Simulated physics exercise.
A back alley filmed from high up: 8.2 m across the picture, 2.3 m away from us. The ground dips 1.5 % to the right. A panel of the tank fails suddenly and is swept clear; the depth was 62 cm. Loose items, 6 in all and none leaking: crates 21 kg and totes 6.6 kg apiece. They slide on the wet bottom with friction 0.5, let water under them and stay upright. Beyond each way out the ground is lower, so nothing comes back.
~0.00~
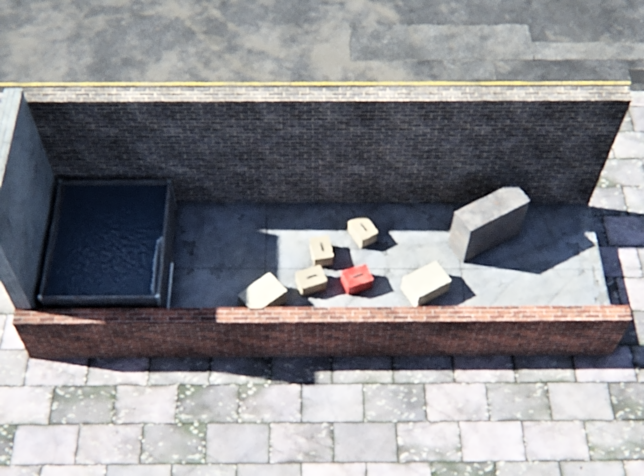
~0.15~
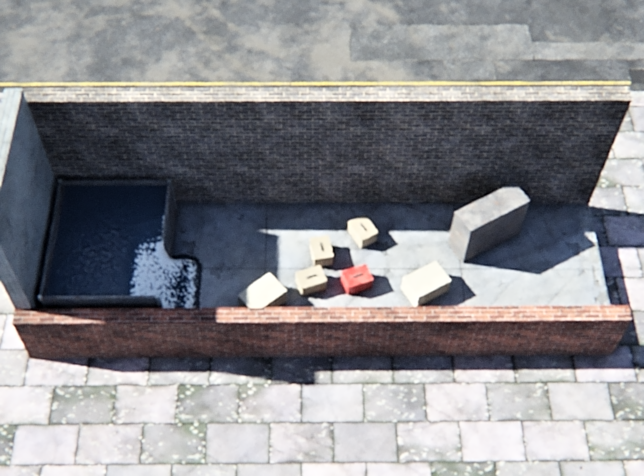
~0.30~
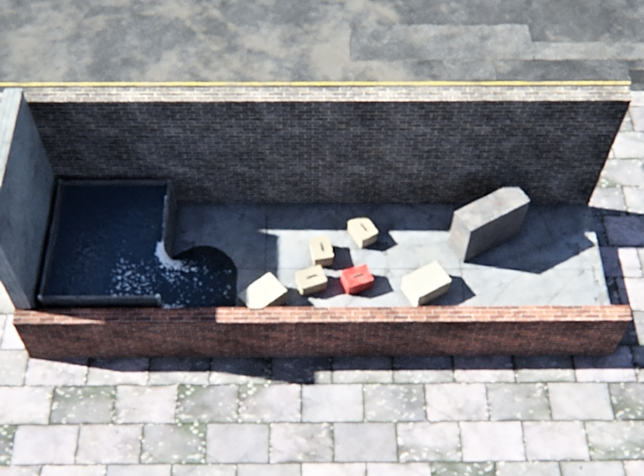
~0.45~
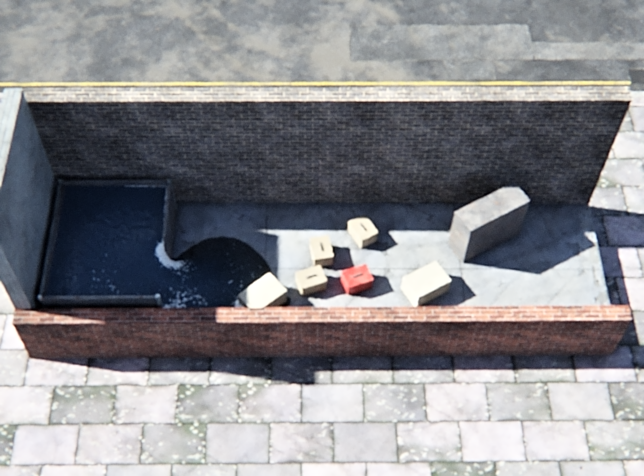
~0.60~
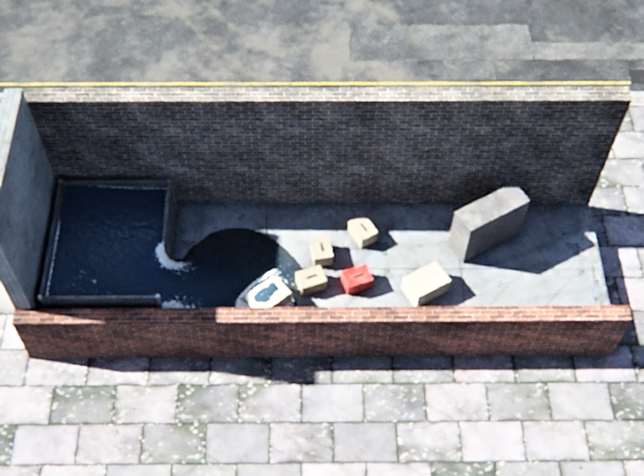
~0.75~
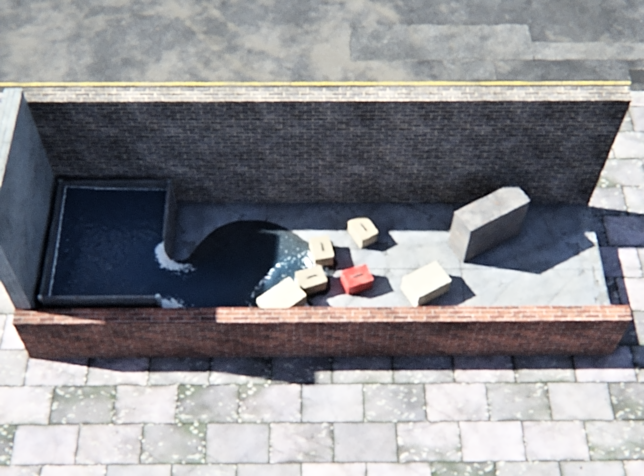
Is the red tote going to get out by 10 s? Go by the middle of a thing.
Red tote escapes.
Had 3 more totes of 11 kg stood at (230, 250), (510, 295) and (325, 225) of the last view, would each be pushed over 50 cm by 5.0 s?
In that order: Less, over, less.
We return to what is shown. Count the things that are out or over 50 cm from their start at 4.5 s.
6 of them.
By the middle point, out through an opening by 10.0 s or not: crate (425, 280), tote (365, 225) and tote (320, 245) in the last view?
In that order: Gone, inside, inside.
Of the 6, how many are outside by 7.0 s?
3 of them.
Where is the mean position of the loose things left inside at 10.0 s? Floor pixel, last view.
Near (389, 220).
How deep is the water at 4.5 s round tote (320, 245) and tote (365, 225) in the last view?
About 22 and 19 cm.
After 2.0 s the red tote is near (443, 247), 1.4 m from its start, afloat; 0 of 6 are out; 3 afloat.
After 4.5 s the red tote has gone out; 3 of 6 are out; 3 afloat.
After 7.0 s the red tote has gone out; 3 of 6 are out; 3 afloat.
After 10.0 s the red tote has gone out; 4 of 6 are out; 0 afloat.
